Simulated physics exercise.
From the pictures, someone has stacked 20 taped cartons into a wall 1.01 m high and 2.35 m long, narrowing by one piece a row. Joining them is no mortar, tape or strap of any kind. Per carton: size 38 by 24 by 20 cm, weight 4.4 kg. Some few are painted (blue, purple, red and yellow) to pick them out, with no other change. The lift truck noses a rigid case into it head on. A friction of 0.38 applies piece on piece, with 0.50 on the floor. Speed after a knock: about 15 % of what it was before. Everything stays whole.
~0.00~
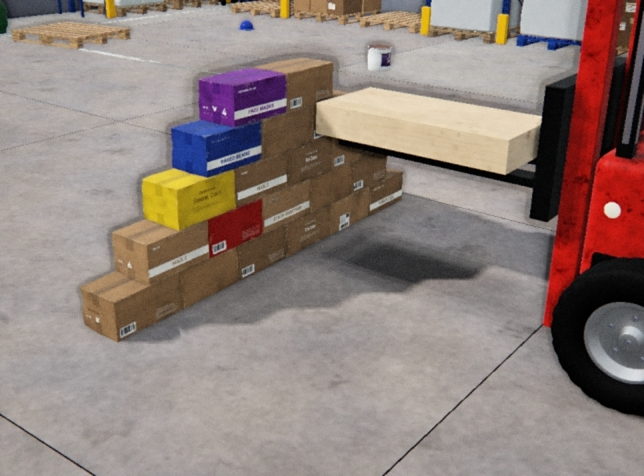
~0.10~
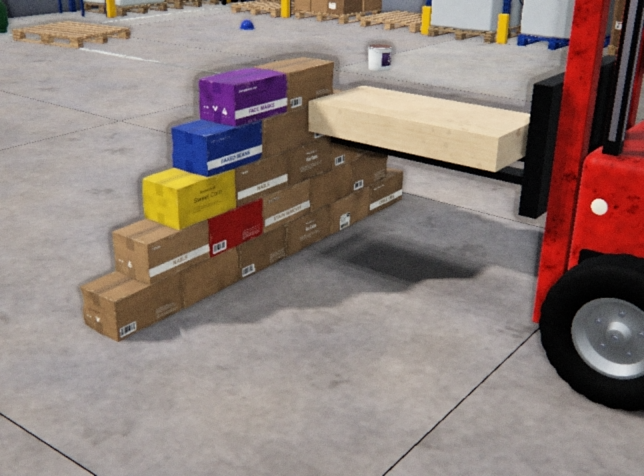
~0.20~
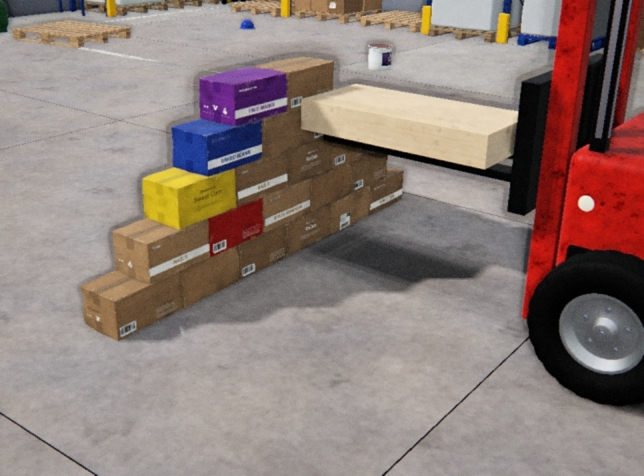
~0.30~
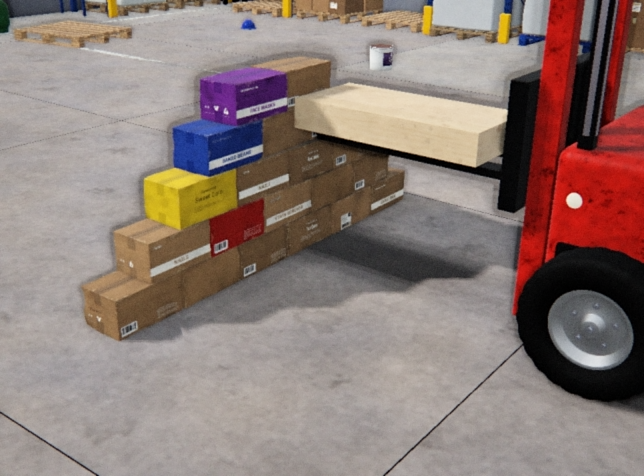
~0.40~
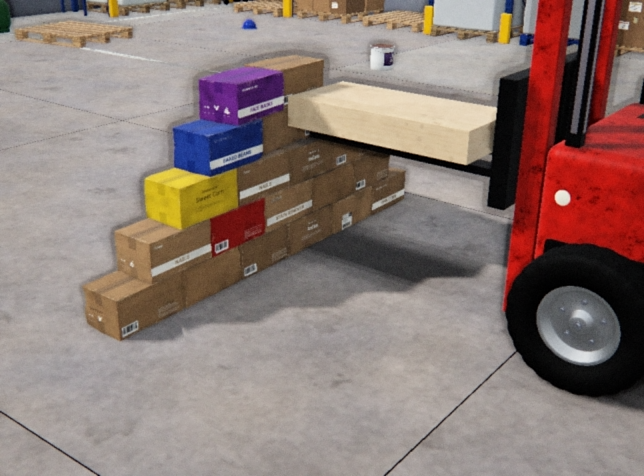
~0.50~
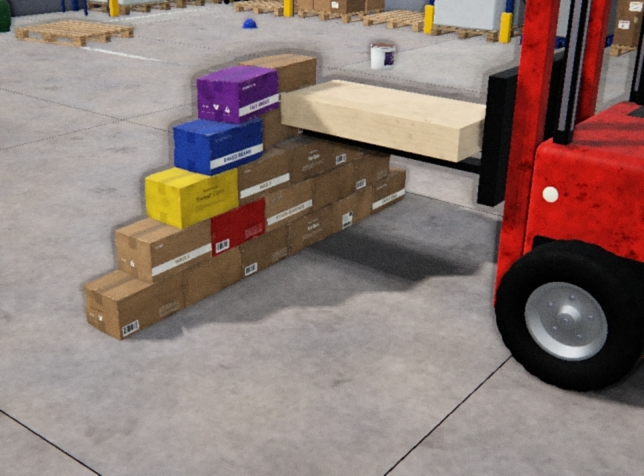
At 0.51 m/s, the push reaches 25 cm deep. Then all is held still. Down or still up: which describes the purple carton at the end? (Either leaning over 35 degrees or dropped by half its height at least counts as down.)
Down.
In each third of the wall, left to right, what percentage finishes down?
The left third ends at 0 per cent, the middle at 30 per cent and the right at 20 per cent.
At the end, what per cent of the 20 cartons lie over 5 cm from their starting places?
That is 20 per cent.
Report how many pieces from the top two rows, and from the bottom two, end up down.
4, then 0.
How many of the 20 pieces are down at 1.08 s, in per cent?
By then 20 %.
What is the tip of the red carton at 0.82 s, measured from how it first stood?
Tilt: Approx. 0°.
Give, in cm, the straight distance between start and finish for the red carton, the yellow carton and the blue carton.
Distances in cm - red: 0; yellow: 0; blue: 0.
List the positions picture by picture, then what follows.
In the first frame (places mark the middle of the side facing us), load (332, 118) 13 cm short of touching; purple carton (262, 100); blue carton (236, 149); red carton (237, 228); nothing disturbed.
In the second frame, load (324, 116) 8 cm short of touching; purple carton (262, 99).
In the third frame, load (316, 114) 25 mm short of touching; purple carton (262, 99).
In the fourth frame, load (310, 113) 26 mm in; purple carton (263, 99); 3 disturbed, none down.
In the fifth frame, load (303, 111) 8 cm in; purple carton (262, 98) shifted 22 mm; 4 disturbed, none down.
In the sixth frame, load (296, 109) 13 cm in; purple carton (260, 96) shifted 48 mm; blue carton (238, 147); yellow carton (211, 198); 4 disturbed, none down.
After 0.82 s, 1 of the 20 cartons down; purple carton leaning 29°.
After 1.08 s, 4 of the 20 cartons down; purple carton leaning 67°, 38 cm lower.
At rest (1.9 s), 4 of the 20 cartons down; purple carton on its side; yellow carton unmoved; blue carton unmoved. As the last picture would show them, middles, purple carton near (148, 238), yellow carton near (193, 192).
